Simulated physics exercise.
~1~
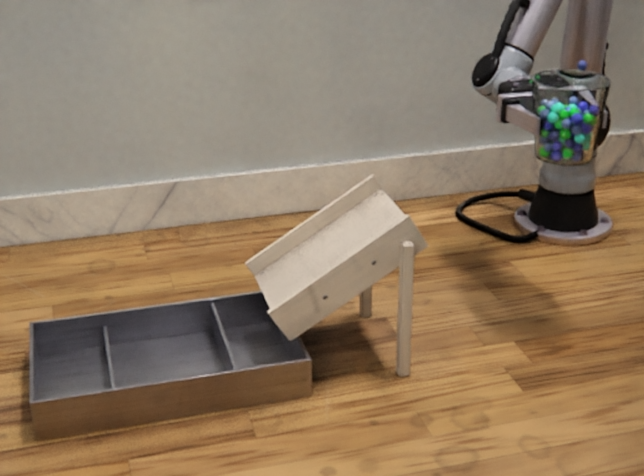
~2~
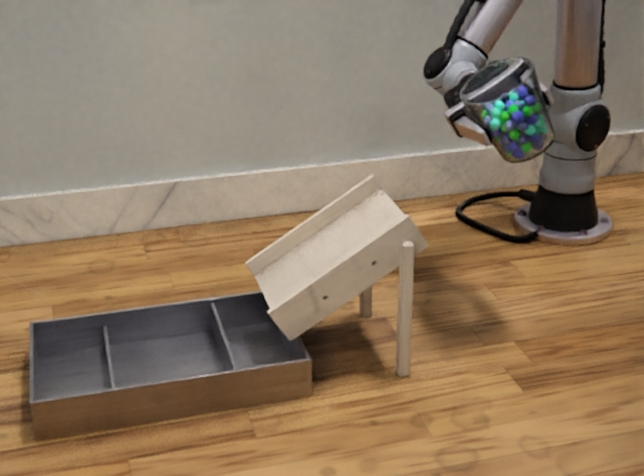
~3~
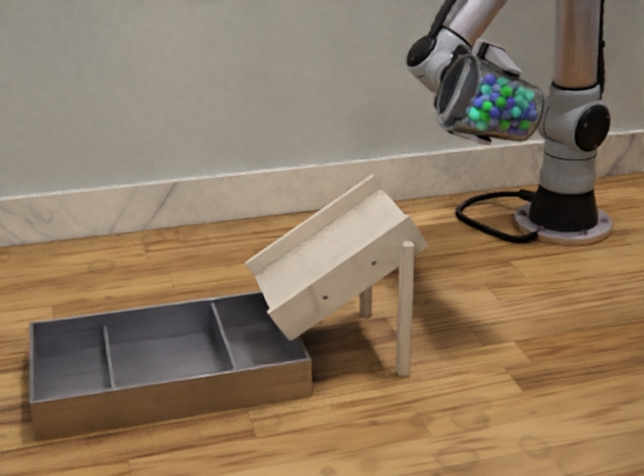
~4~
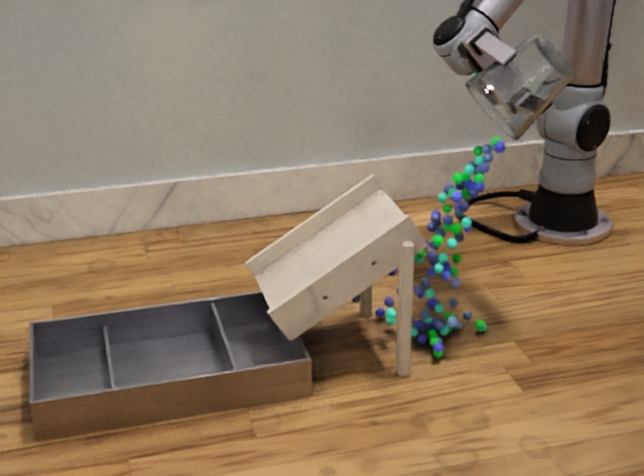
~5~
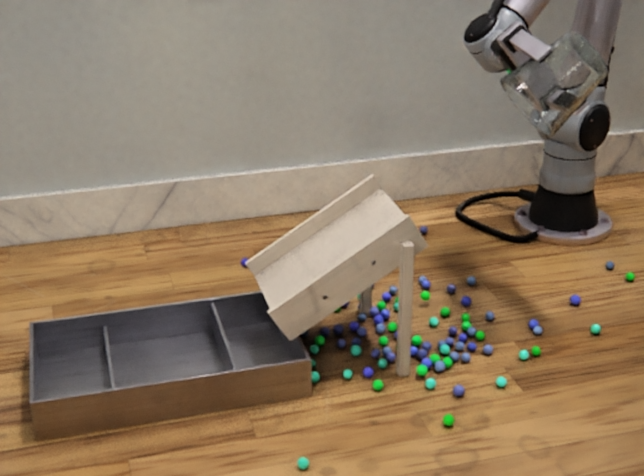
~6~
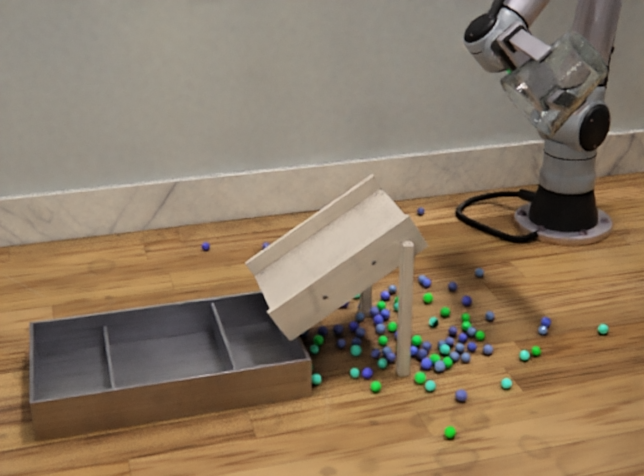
A robot arm tips a clear cup of blue and green balls to the left until it is upside down, and the balls pour out behind a sloped chute. They scatter across the wooden surface around its legs, leaving the divided tray empty.
